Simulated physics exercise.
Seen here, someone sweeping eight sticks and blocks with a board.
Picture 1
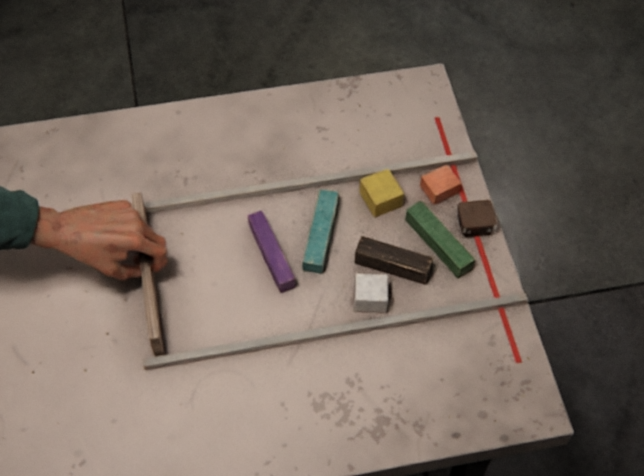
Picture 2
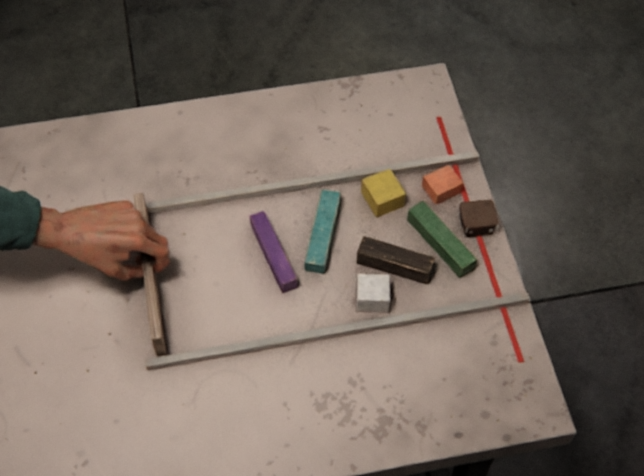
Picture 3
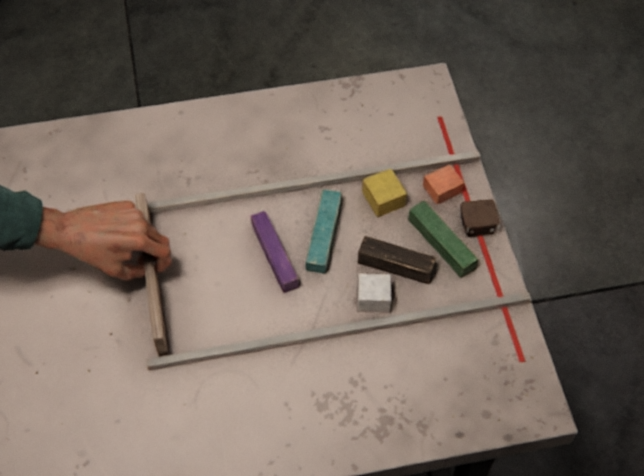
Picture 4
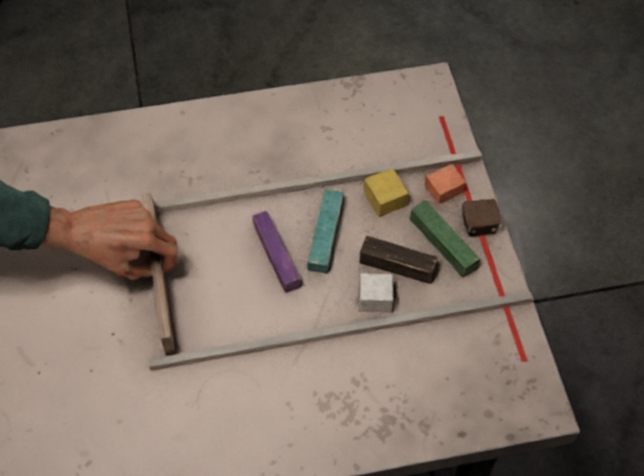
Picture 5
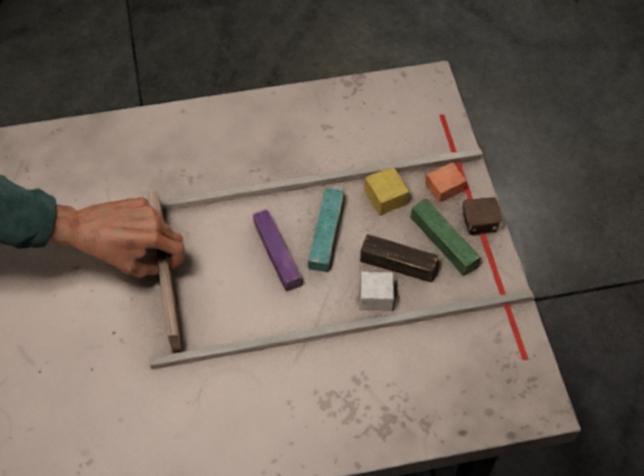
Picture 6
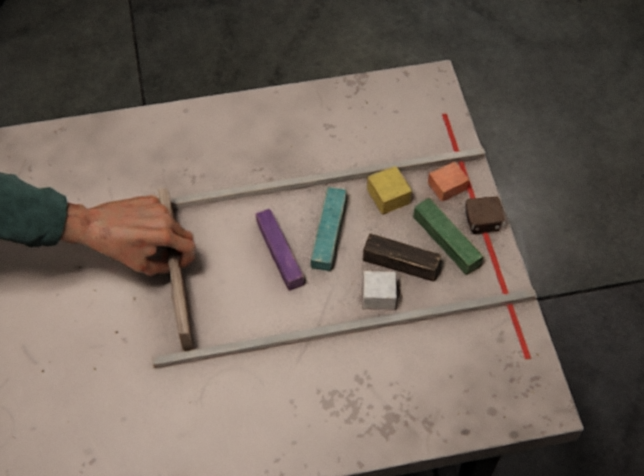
A hand sliding a wooden board slowly right between two rails, toward scattered coloured blocks and sticks that stay in place.
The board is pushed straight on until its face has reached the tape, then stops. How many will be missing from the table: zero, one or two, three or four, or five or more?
The number that fall off is five or more.
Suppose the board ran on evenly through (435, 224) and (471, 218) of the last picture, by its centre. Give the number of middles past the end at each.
In that order 2 and 5.
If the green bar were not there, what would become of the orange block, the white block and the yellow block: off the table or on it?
The orange block tumbles off, the white block remains up, the yellow block is lost.
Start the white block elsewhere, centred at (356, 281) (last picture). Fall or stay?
It stays on.
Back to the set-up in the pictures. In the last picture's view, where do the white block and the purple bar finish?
The white block stops around (515, 264); the purple bar around (488, 213).
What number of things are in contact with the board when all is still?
2 of them.
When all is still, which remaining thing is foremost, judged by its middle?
It is the turquoise bar.
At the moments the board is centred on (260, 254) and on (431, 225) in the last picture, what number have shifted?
First 0, then 8.
Soon after, none off yet; brown case at rest near (484, 216); orange block at rest near (448, 182); green bar at rest near (447, 236).
Then, none off yet; brown case at rest near (484, 216); orange block at rest near (448, 182); green bar at rest near (449, 235).
Further on, one off so far; brown case on its side near (523, 231); orange block tipped a little near (504, 175); green bar moved about its own width near (504, 225).
At rest, the number that fall off is five or more; fallen, black bar, yellow block, green bar, orange block and brown case.
